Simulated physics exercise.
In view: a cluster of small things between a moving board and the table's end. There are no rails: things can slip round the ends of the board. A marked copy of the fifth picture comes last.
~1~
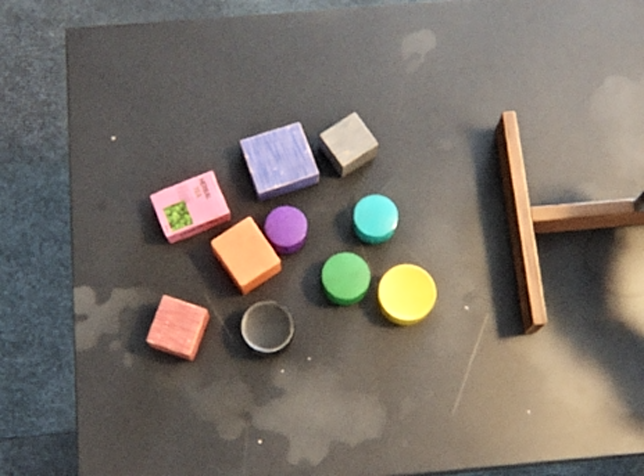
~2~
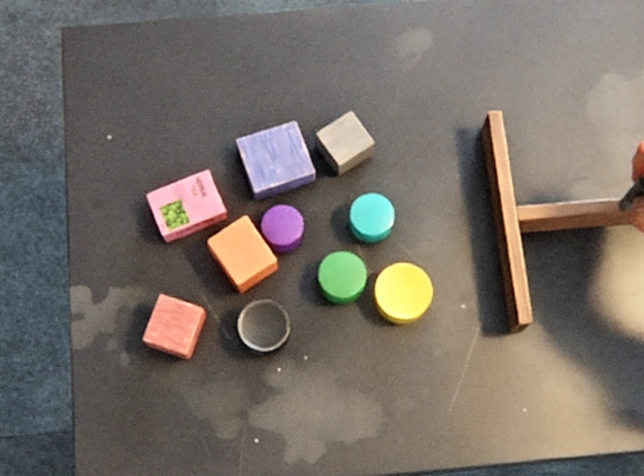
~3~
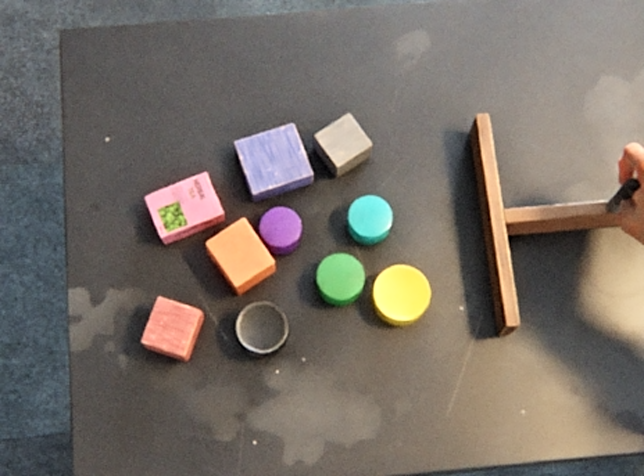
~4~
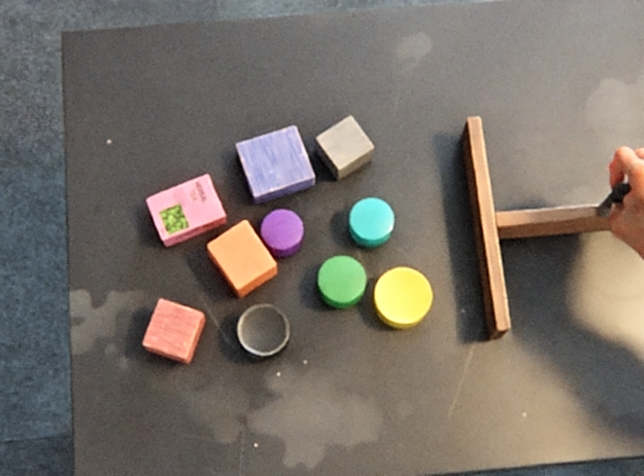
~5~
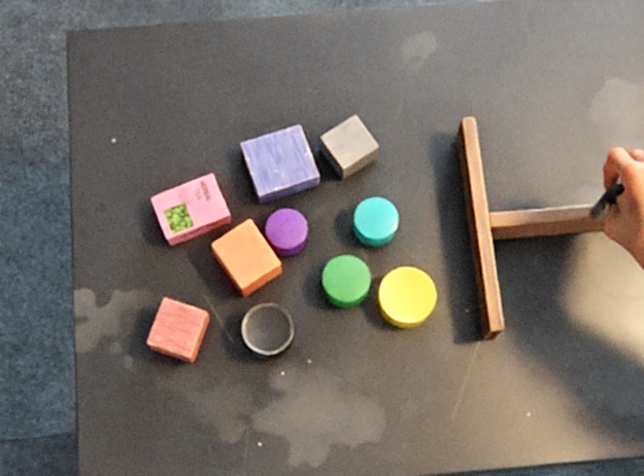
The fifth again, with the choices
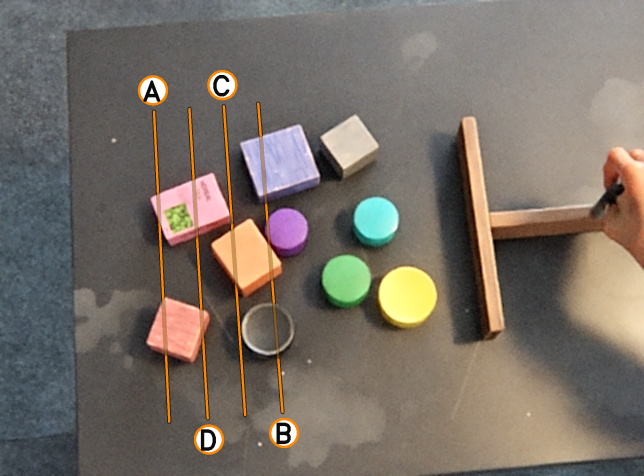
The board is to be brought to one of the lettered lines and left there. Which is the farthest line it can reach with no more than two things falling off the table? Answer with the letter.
No farther than A.
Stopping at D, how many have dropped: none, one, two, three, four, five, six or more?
By then, none.
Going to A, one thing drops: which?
It is the pink packet.
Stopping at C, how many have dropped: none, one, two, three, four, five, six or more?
By then, none.
On the marked copy, A at (161, 260); B at (270, 251); C at (234, 254); D at (198, 257).
With A. Early on, board (366, 230); grey block (323, 144); yellow tub (337, 309).
Further on, board (250, 240); pink packet (128, 229); red block (166, 330).
At the end, board (162, 247); pink packet over the edge; red block (83, 342); one fallen.
As for the rest, B is within the limit but short; C is within the limit but short; D is within the limit but short.
